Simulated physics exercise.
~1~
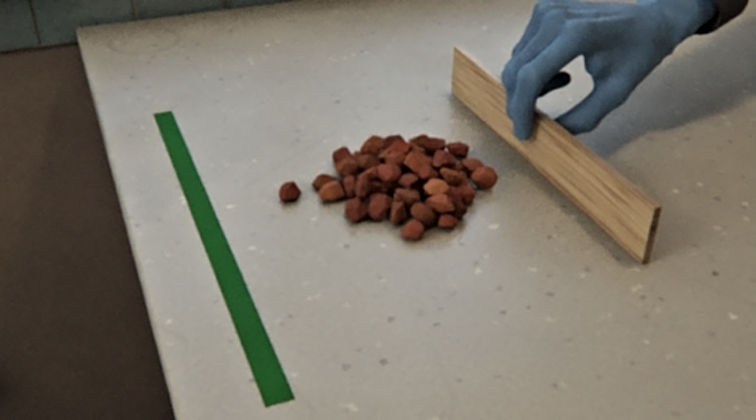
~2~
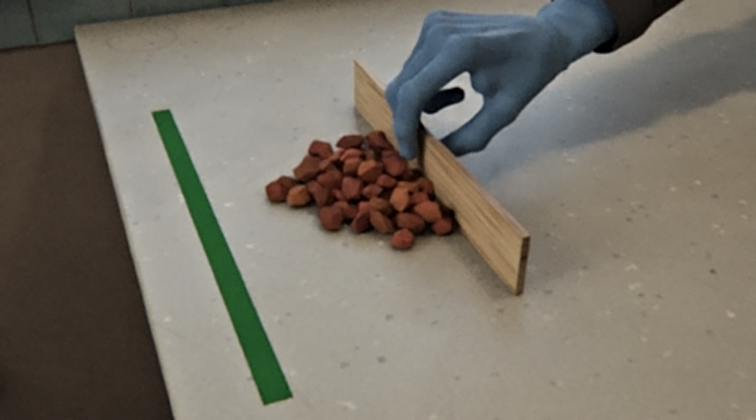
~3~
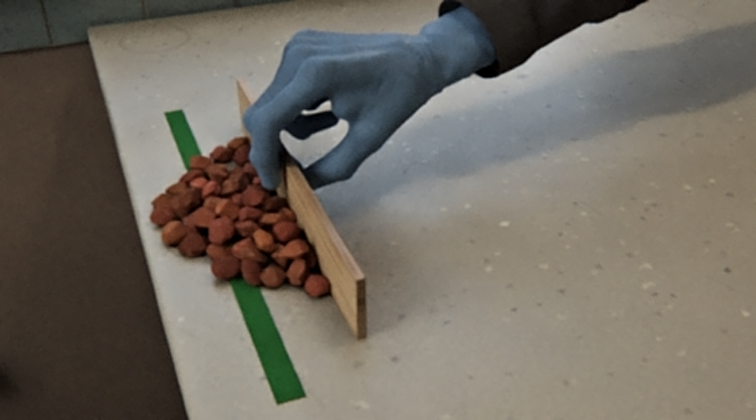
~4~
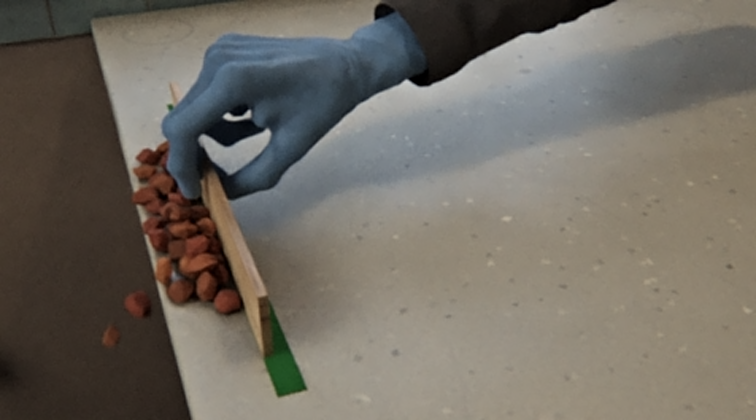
A blue-gloved hand holds a thin strip of wood upright on a pale speckled tabletop, seen from above at an angle by a slightly swaying camera. To its left lies a loose heap of reddish-brown lumps, with a strip of green tape beyond, near the table's left edge. The hand slides the wood leftward until it meets the heap and pushes it along. The lumps bunch up and spread across the tape. Finally the wood reaches the tape, the lumps crowd the edge, and a couple drop toward the dark floor.
